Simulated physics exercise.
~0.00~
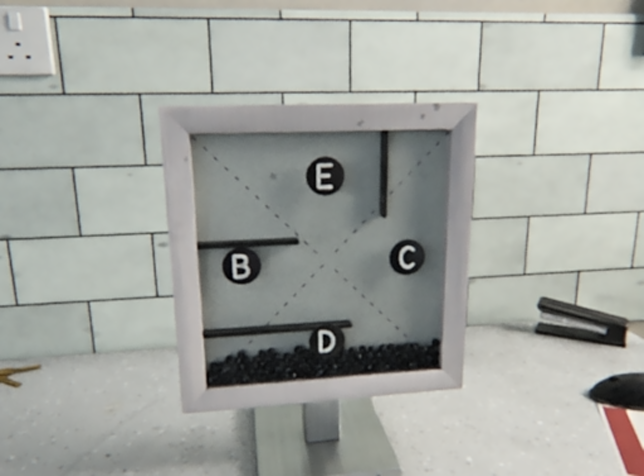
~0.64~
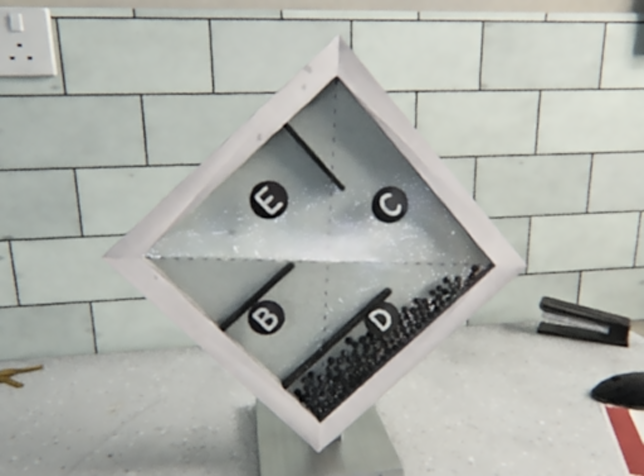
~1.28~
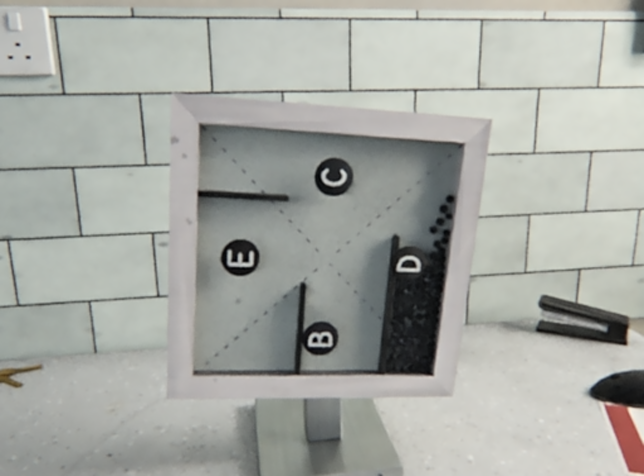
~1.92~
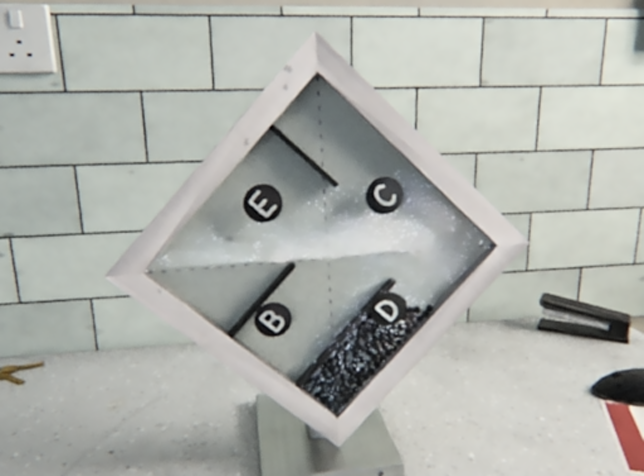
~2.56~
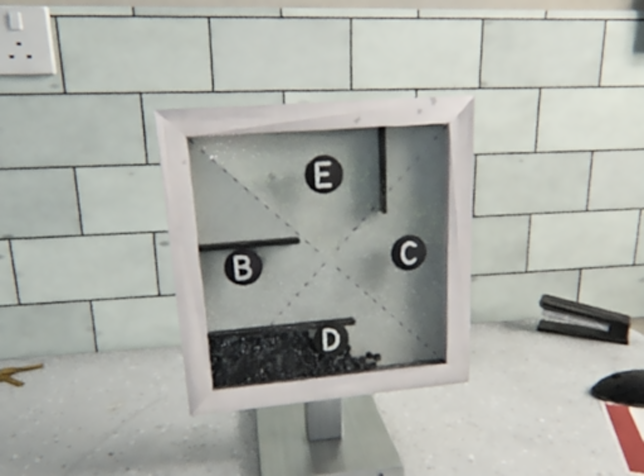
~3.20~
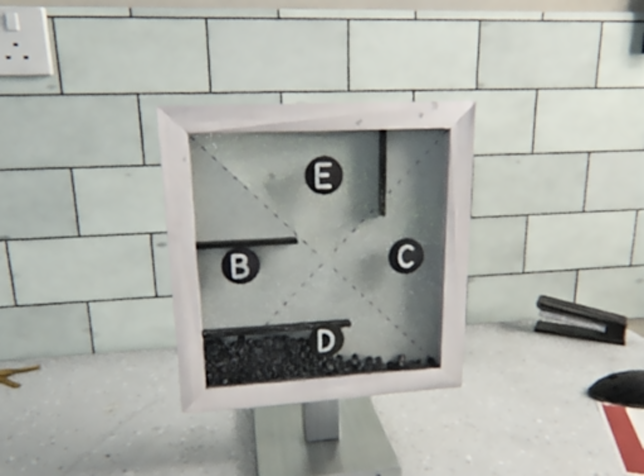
A square, see-through case with a pale frame holds small black beads along its bottom, standing on a grey stand on a speckled worktop before pale green tiles, seen from the front by a slightly swaying camera. Letters B, C, D and E and dark bars mark its inside, with a stapler to the right. The case turns anticlockwise almost a quarter turn, and the beads pile against the right side beside D. It then swings back clockwise to level, the beads bunching at the lower left beneath the bar. Finally they spread rightward along the bottom and lie there, still deeper at left.
